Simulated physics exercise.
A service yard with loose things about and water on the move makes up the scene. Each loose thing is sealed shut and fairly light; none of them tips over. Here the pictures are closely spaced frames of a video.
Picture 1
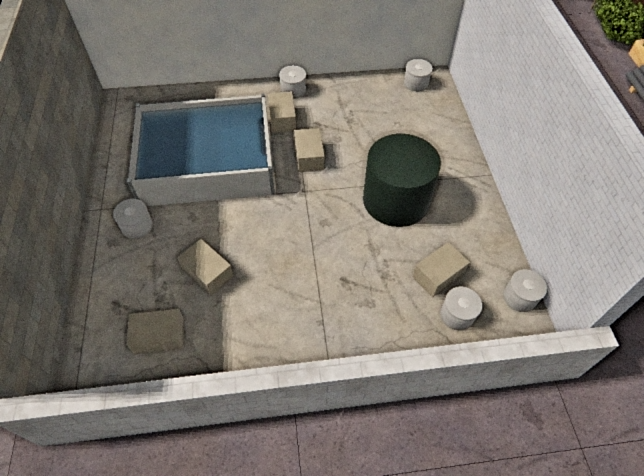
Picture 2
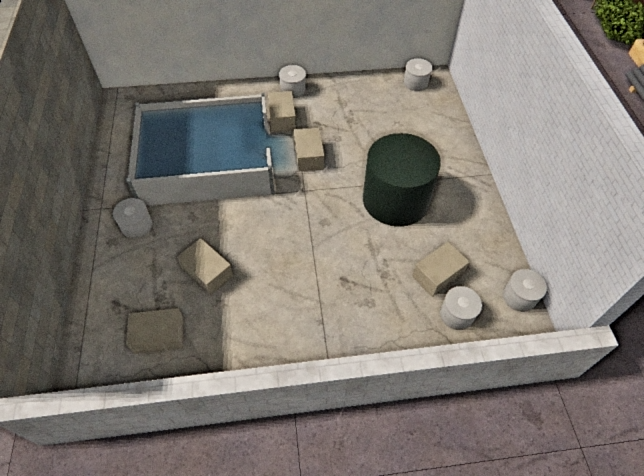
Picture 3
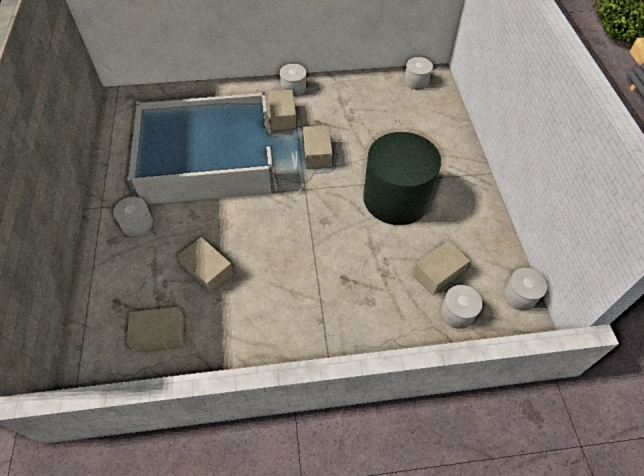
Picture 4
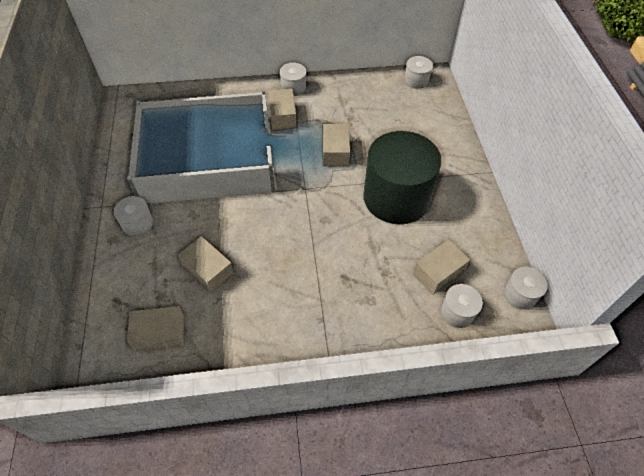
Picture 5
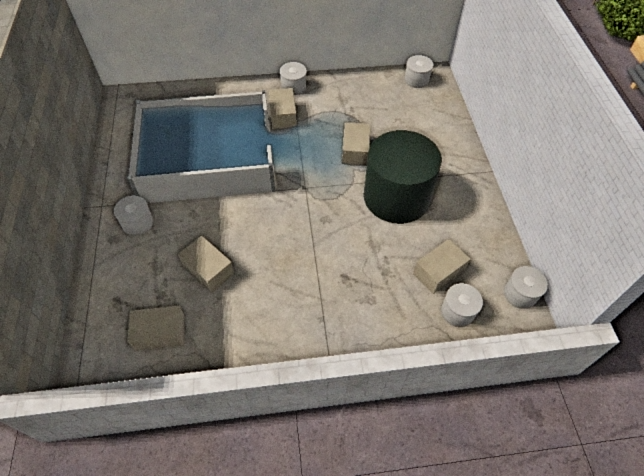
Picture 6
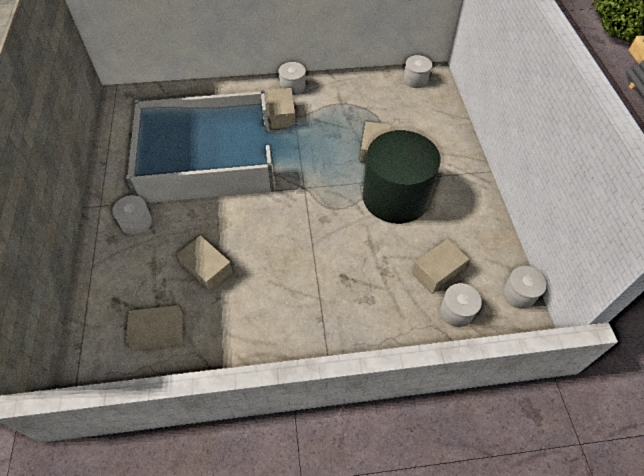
The clip shows a walled yard with crates, pale drums and a dark green cylinder, where water flows from an opening in a raised pool's right side and spreads, pushing one crate rightward until it is partly behind the cylinder.
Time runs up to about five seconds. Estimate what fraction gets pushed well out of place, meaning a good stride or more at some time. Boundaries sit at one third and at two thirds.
Lower than a third.
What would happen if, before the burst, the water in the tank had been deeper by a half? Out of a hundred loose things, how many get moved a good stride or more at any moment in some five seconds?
Close to 50 in a hundred, give or take.
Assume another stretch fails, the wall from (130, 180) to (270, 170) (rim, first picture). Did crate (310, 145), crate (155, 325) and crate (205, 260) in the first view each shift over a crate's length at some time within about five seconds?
In turn: Stayed within it, moved that far, moved that far.
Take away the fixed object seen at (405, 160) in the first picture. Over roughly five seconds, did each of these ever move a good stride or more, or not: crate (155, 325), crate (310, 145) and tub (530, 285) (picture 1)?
In the order given: Stayed put, got displaced, got displaced.
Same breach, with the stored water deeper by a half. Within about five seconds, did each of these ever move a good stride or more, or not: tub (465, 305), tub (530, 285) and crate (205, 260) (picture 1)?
Object 1: Passed the mark. Object 2: Passed the mark. Object 3: Stayed below the mark.
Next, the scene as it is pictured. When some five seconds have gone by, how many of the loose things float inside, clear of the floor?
In total, 5.
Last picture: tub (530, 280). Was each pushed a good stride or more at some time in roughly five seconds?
Short answer: At least that much.
A moment on, 1 of 10 are well off their spots; 0 afloat.
Next, 1 of 10 are well off their spots; 2 afloat.
Later, 1 of 10 are well off their spots; 1 afloat.
In the end, 2 of 10 are well off their spots, and 2 have been at some point; 5 afloat.
